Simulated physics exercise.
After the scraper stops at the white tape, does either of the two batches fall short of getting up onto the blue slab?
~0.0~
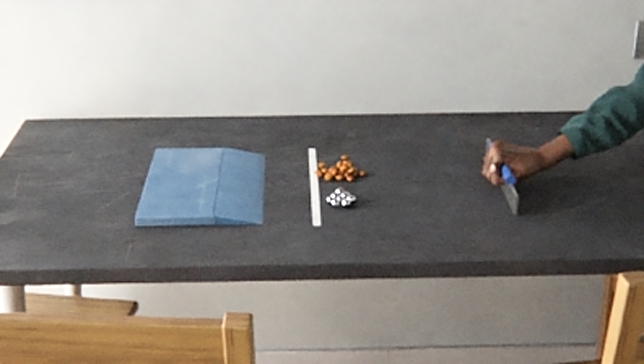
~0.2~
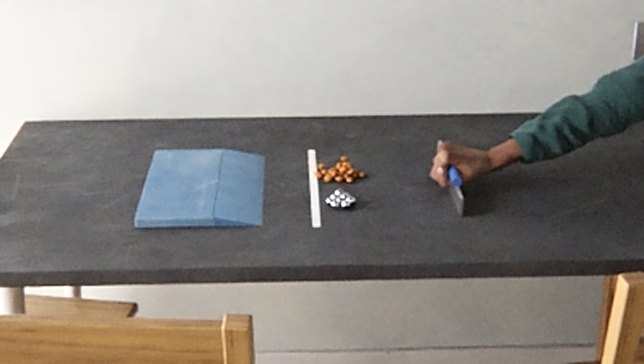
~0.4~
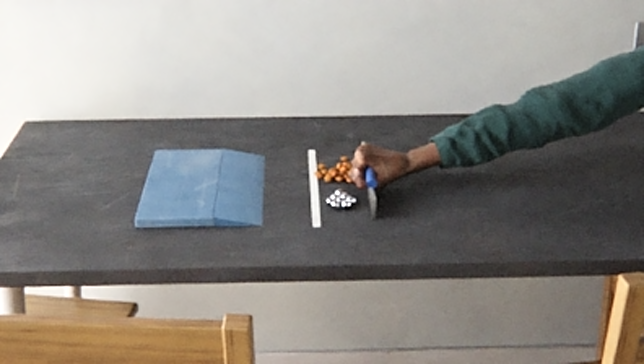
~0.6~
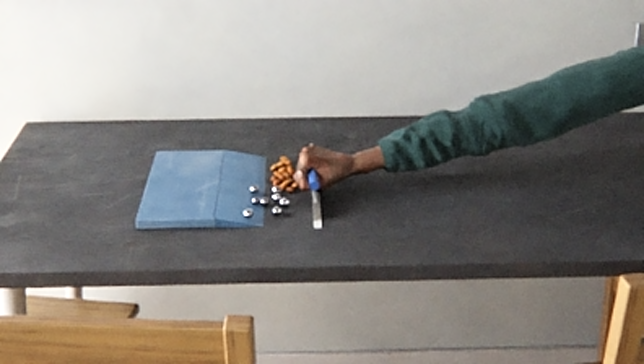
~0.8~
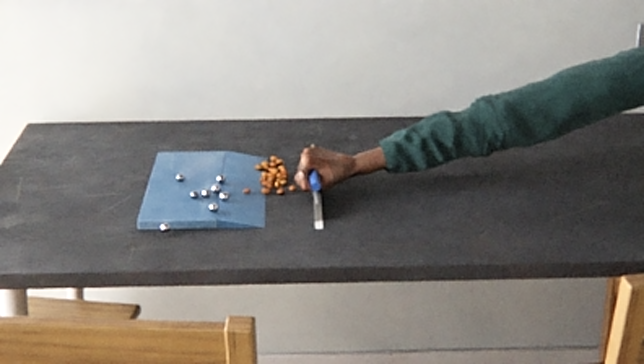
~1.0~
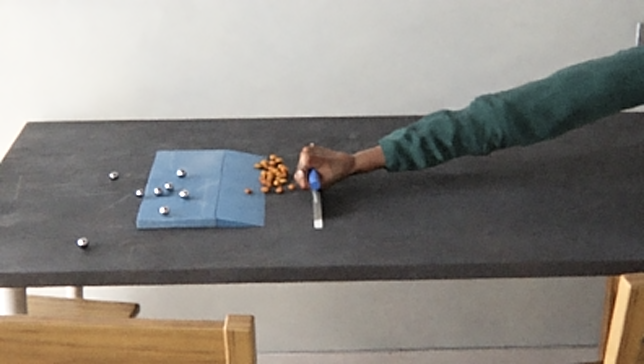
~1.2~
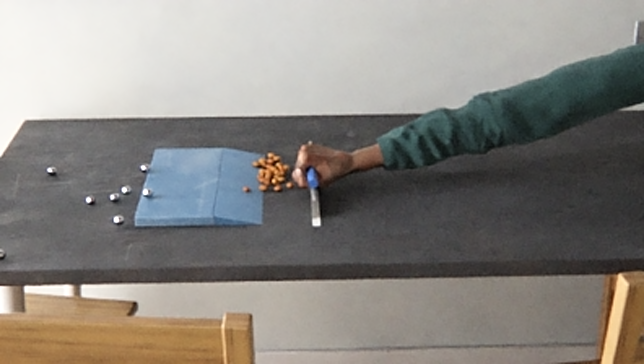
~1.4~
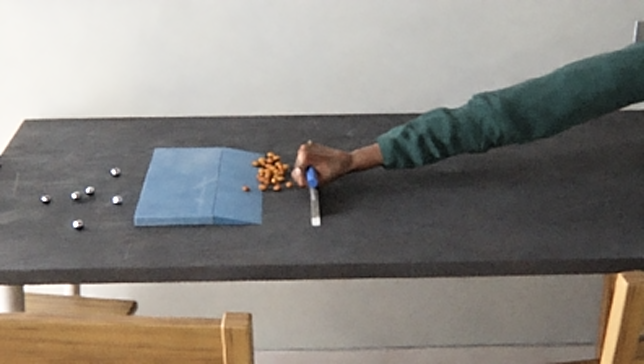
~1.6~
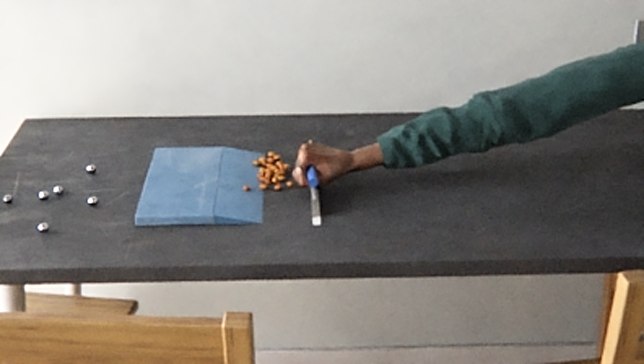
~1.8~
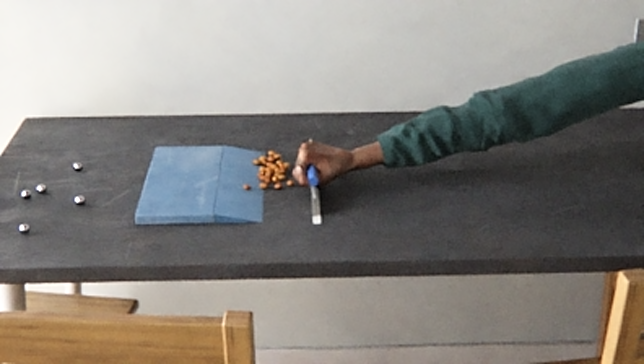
Yes, the farther batch of orange-brown pieces stays around the foot of the ramp and never reaches the slab. The nearer silvery balls do get up there and roll across it.
